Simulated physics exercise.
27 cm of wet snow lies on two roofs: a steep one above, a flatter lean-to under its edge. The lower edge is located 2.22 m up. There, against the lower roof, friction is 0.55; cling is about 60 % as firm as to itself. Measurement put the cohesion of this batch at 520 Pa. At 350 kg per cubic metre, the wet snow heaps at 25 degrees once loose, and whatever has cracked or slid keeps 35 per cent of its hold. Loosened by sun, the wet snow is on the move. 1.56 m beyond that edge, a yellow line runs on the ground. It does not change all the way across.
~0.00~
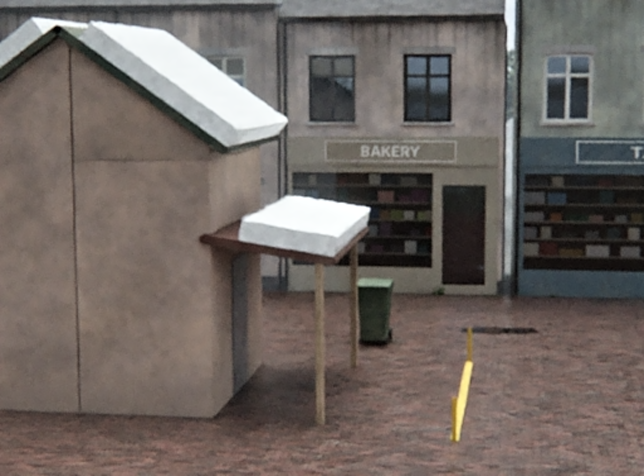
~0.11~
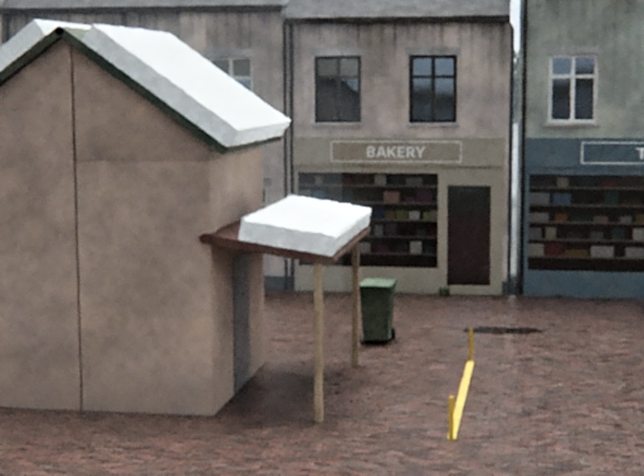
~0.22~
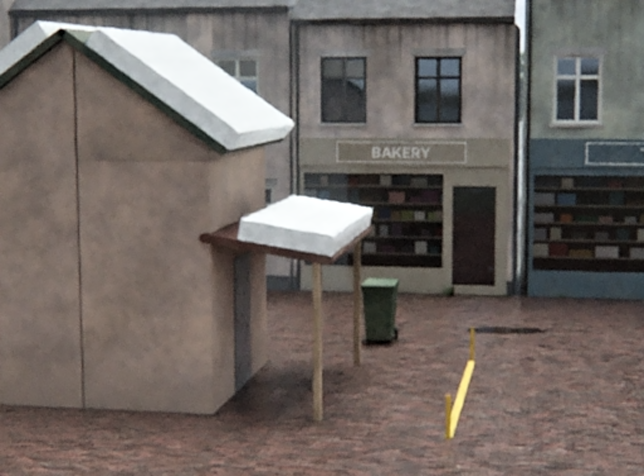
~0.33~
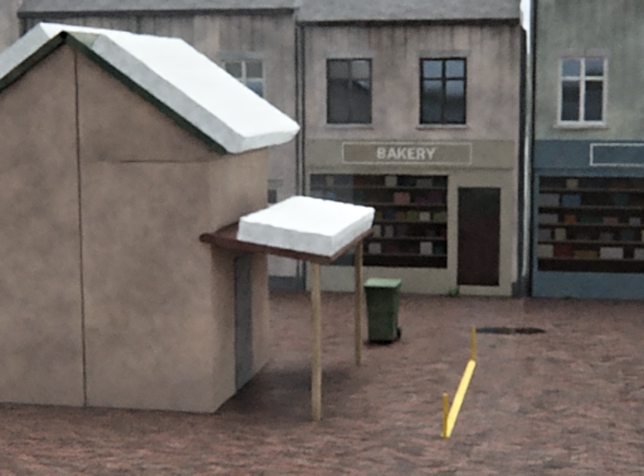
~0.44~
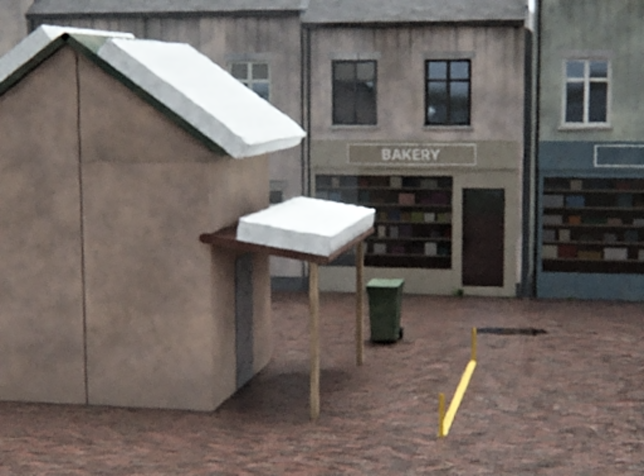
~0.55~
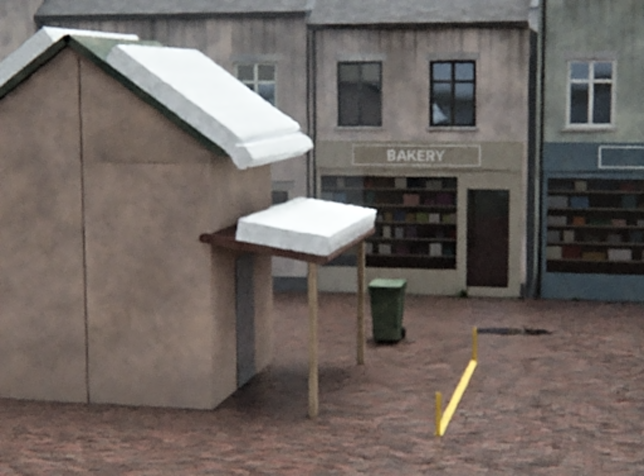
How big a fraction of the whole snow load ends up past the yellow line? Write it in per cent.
27 %.
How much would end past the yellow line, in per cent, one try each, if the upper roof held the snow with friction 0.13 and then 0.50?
One try each gives 45 % and then 16 %.
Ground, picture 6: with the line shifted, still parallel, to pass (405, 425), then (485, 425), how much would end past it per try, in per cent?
In that order: 40 %, 16 %.
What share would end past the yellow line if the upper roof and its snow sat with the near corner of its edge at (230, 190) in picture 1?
In that case it would be around 2 percent.
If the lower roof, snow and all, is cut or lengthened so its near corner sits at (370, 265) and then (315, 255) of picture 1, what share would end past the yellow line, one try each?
Respectively 12 % and 30 %.
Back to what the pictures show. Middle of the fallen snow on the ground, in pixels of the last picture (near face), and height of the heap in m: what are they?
(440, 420), 0.3 m.
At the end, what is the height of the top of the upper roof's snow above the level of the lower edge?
The snow's top stands about 0.6 m above the lower edge.
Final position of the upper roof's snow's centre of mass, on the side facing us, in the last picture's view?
It sits close to (411, 366) in the last view.
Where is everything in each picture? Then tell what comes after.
Foremost bit of the wet snow at (229, 138), in the first picture.
Foremost bit of the wet snow at (230, 139), its middle shifted 1.2 cm, in the second picture.
Foremost bit of the wet snow at (232, 141), its middle shifted 5.0 cm, 2 % of it past the upper edge, in one piece, in the third picture.
Foremost bit of the wet snow at (235, 132), its middle shifted 11 cm, 5 % of it past the upper edge, in one piece, in the fourth picture.
Foremost bit of the wet snow at (240, 146), its middle shifted 21 cm, 9 % of it past the upper edge, in one piece, in the fifth picture.
Foremost bit of the wet snow at (247, 153), its middle shifted 33 cm, 14 % of it past the upper edge, cracking, in the sixth picture.
After 1.09 s, none is below the lower edge and 0 % is past the line.
After 1.73 s, 4 % is below the lower edge and 0 % is past the line.
After 2.36 s, 57 % is below the lower edge and 16 % is past the line.
After 3.00 s, 59 % is below the lower edge and 27 % is past the line.
After 3.20 s, 59 % is below the lower edge and 27 % is past the line.
